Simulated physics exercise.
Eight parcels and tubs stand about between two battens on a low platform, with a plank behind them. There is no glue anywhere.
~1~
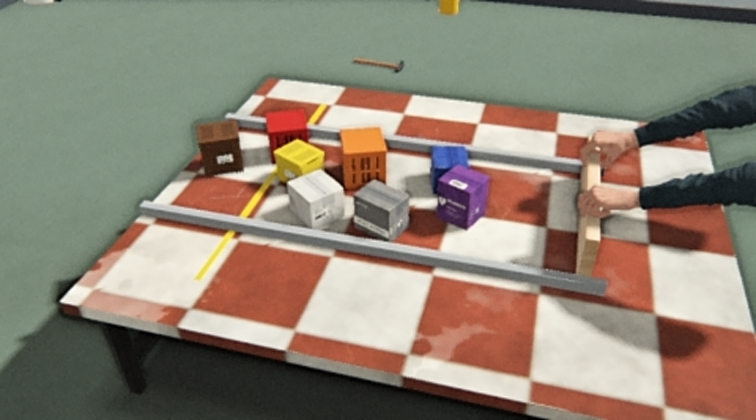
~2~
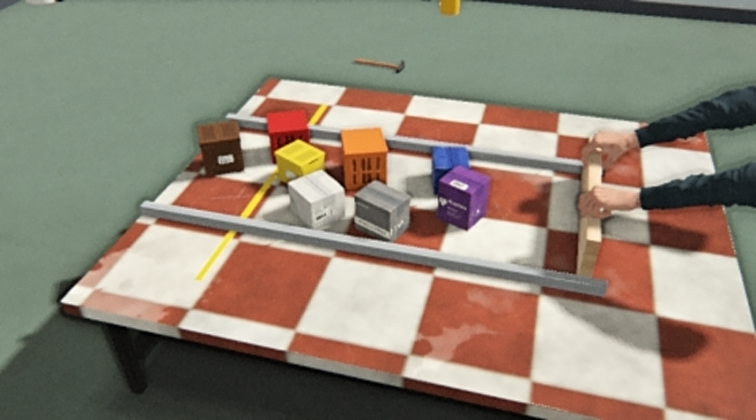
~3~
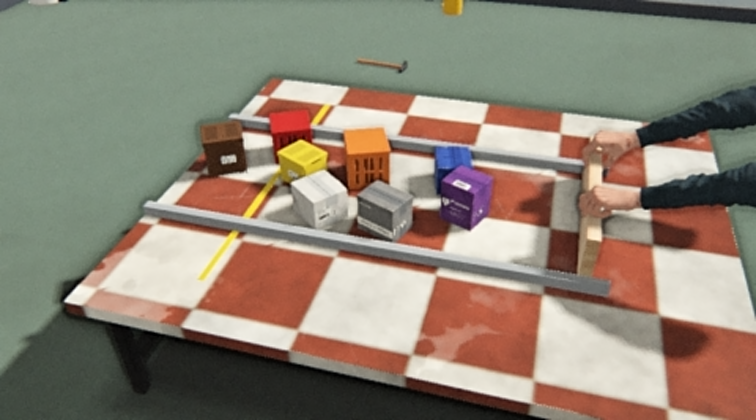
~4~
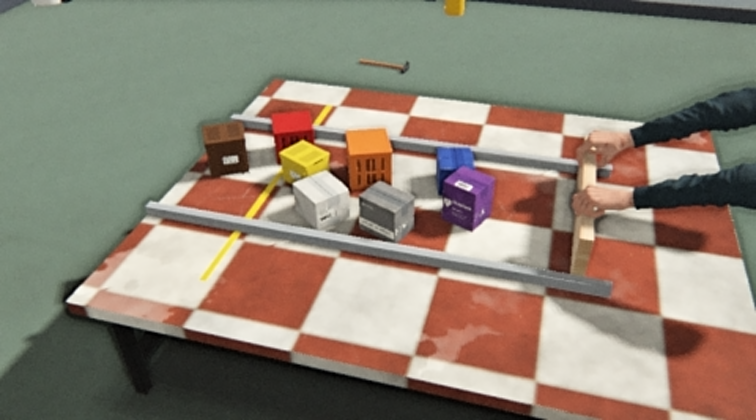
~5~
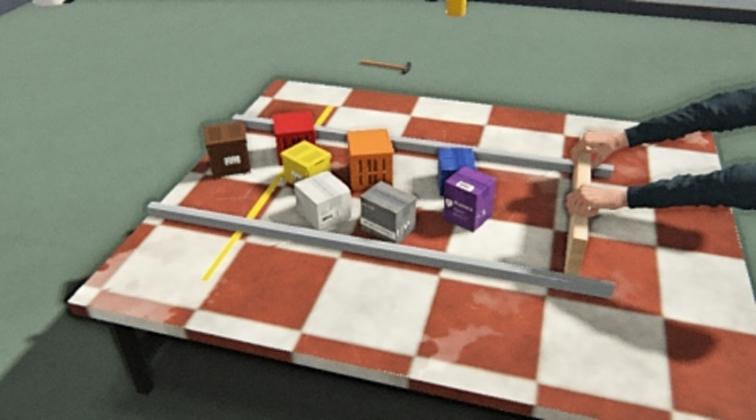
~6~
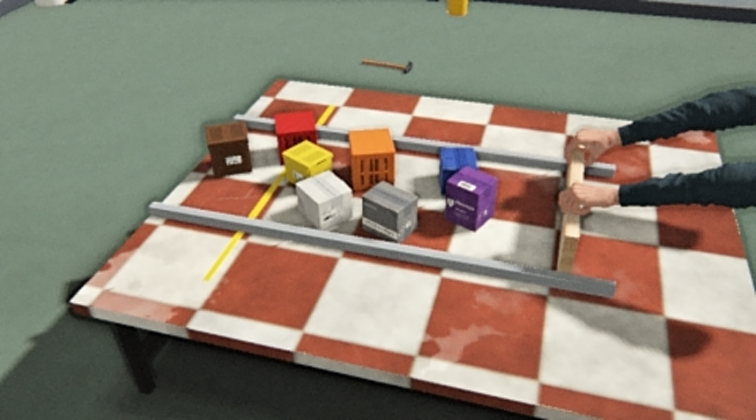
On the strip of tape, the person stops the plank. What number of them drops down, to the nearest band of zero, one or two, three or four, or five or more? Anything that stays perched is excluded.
Nearest band: One or two.
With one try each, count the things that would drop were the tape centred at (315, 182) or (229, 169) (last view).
First try 0, second try 5.
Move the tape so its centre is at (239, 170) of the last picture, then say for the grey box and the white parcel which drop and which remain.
The grey box remains in place; as for the white parcel, it does not stay.
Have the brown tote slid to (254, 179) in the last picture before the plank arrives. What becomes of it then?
In that case it leaves the top.
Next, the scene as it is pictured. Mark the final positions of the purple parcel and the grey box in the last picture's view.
Answer: First (255, 167), after that (231, 197).
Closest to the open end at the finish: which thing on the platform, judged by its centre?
The red crate finishes nearest.
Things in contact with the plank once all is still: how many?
At rest, 3 are in contact.
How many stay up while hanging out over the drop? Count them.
The number is 2.
Soon after, none off yet; brown tote at rest near (230, 150); red crate at rest near (296, 138); yellow tote at rest near (309, 168).
After that, none off yet; brown tote at rest near (230, 150); red crate at rest near (296, 138); yellow tote displaced a little near (304, 167).
And then, none off yet; brown tote displaced a little near (208, 149); red crate displaced about its own width near (263, 131); yellow tote displaced well along near (242, 165).
In the end, the number that fall off is one or two; gone, brown tote.
